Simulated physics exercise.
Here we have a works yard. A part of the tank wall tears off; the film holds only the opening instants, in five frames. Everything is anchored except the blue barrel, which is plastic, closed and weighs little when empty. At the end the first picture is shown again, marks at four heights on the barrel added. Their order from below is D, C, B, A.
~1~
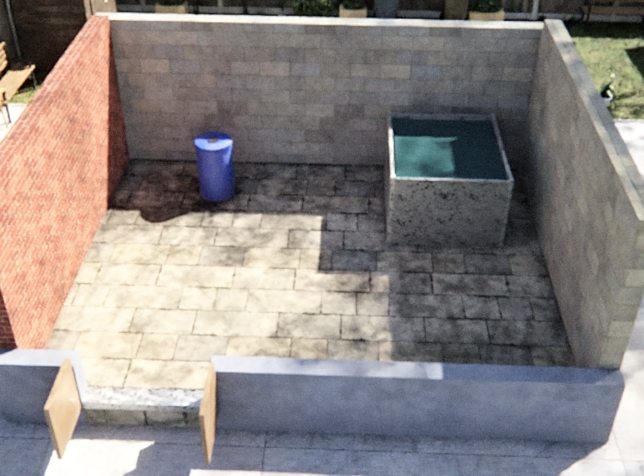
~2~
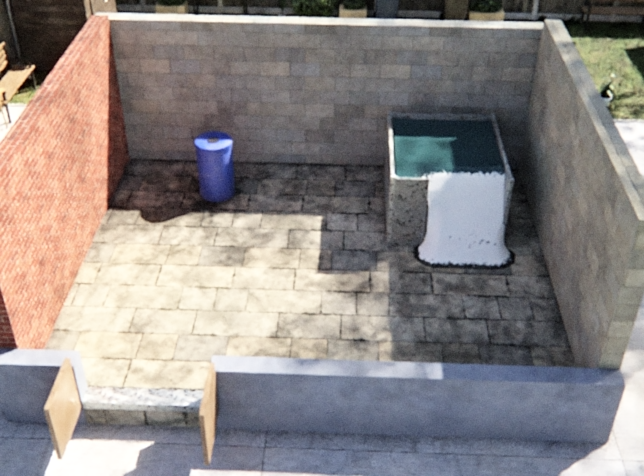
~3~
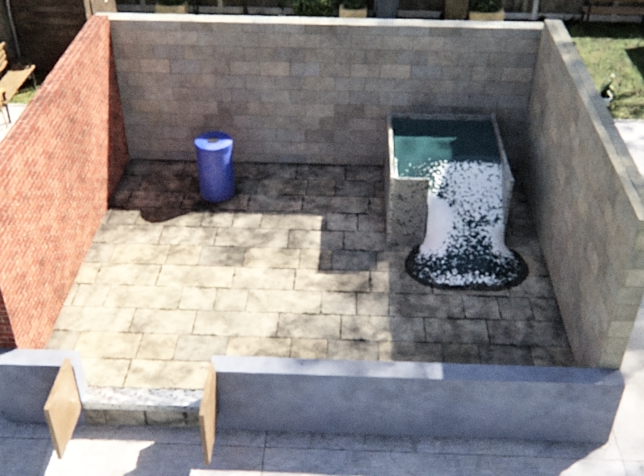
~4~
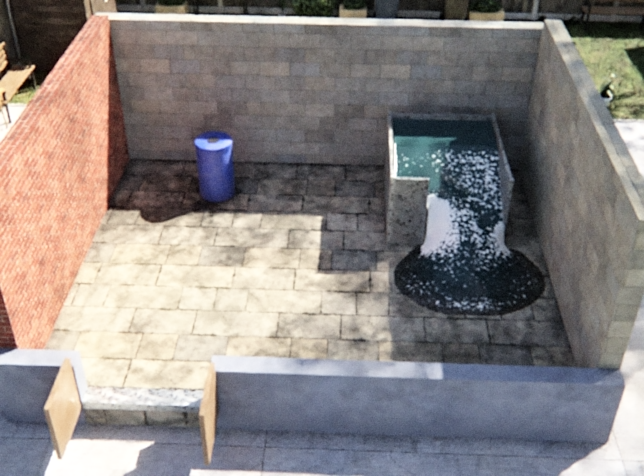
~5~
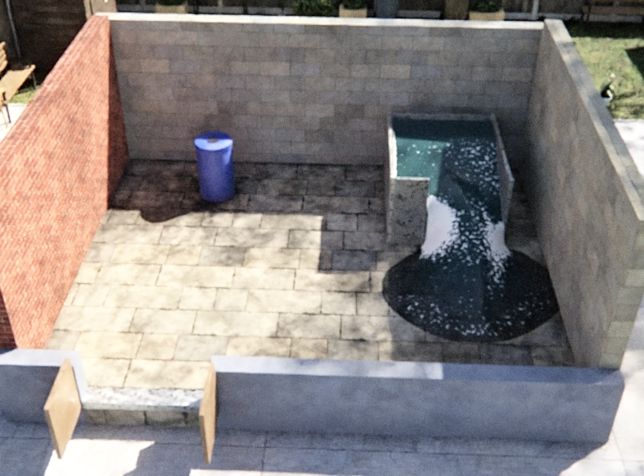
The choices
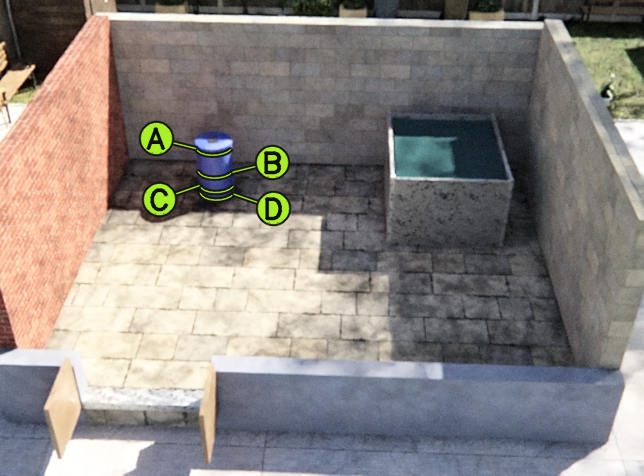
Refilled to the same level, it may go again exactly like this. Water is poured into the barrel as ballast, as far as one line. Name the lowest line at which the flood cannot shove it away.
Mark C just does it.
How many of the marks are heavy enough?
Three of the four.
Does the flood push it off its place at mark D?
Yes.
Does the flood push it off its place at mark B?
No.
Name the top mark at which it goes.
That would be D.
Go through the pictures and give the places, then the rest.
Lid of the blue barrel at (213, 141); tank full, its middle at (446, 150); open gate at (146, 356), in the first picture.
In the second picture, 2 % of the ground under water, its edge towards the barrel at (430, 224).
In the third picture, 4 % of the ground under water, its edge towards the barrel at (415, 259).
In the fourth picture, 8 % of the ground under water, its edge towards the barrel at (410, 262).
Lid of the blue barrel at (213, 141); 11 % of the ground under water, its edge towards the barrel at (406, 265), in the fifth picture.
In lime, A at (211, 155); B at (213, 178); C at (214, 192); D at (215, 200); from the bottom up D, C, B, A.
Choosing A, it does not move.
Choosing B, it does not move.
Choosing C, it does not move.
Choosing D, it is pushed about its own width away.
